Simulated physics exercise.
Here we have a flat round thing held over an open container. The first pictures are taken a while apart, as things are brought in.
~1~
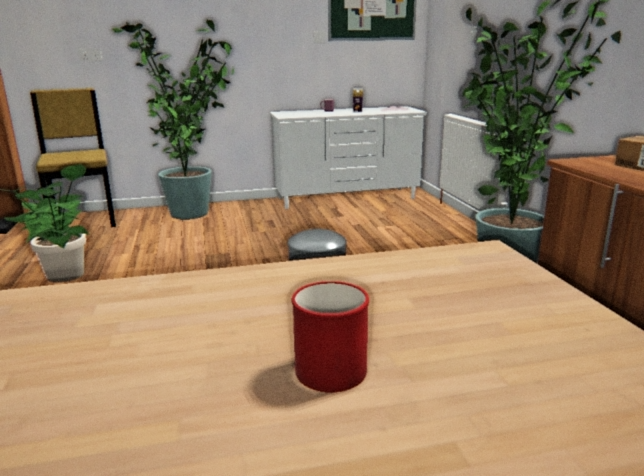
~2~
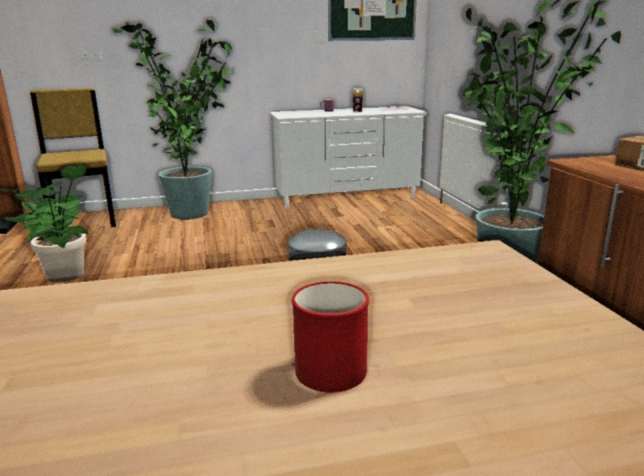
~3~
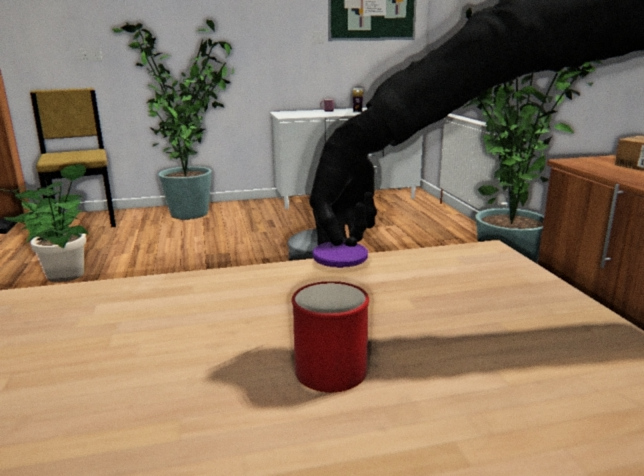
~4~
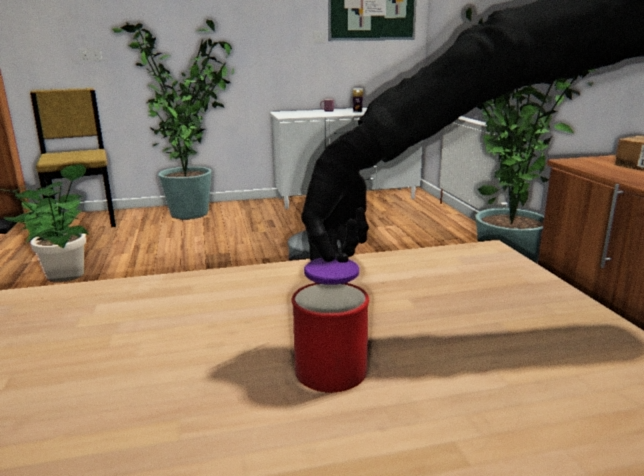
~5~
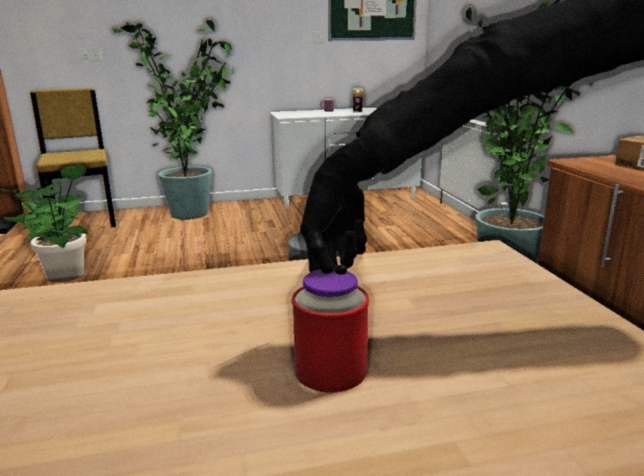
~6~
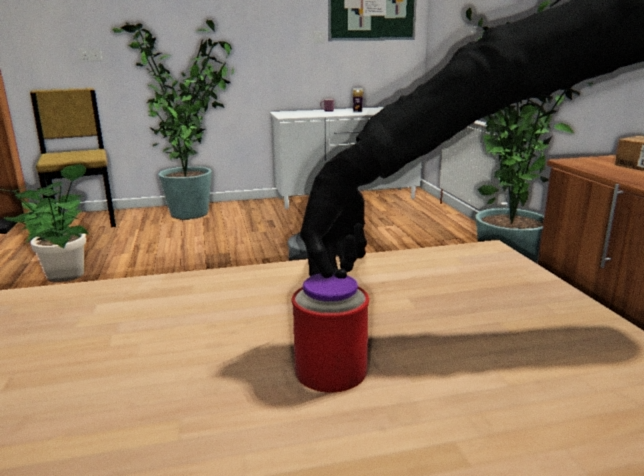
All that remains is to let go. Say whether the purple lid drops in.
Here the purple lid drops inside.
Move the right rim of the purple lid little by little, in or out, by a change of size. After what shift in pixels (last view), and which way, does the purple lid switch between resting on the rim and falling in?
Roughly 8 pixels right.
Then, 0.16 s later than the last frame, purple lid dropping near (331, 333).
When it is over, the purple lid slips past the rim, near (331, 365).
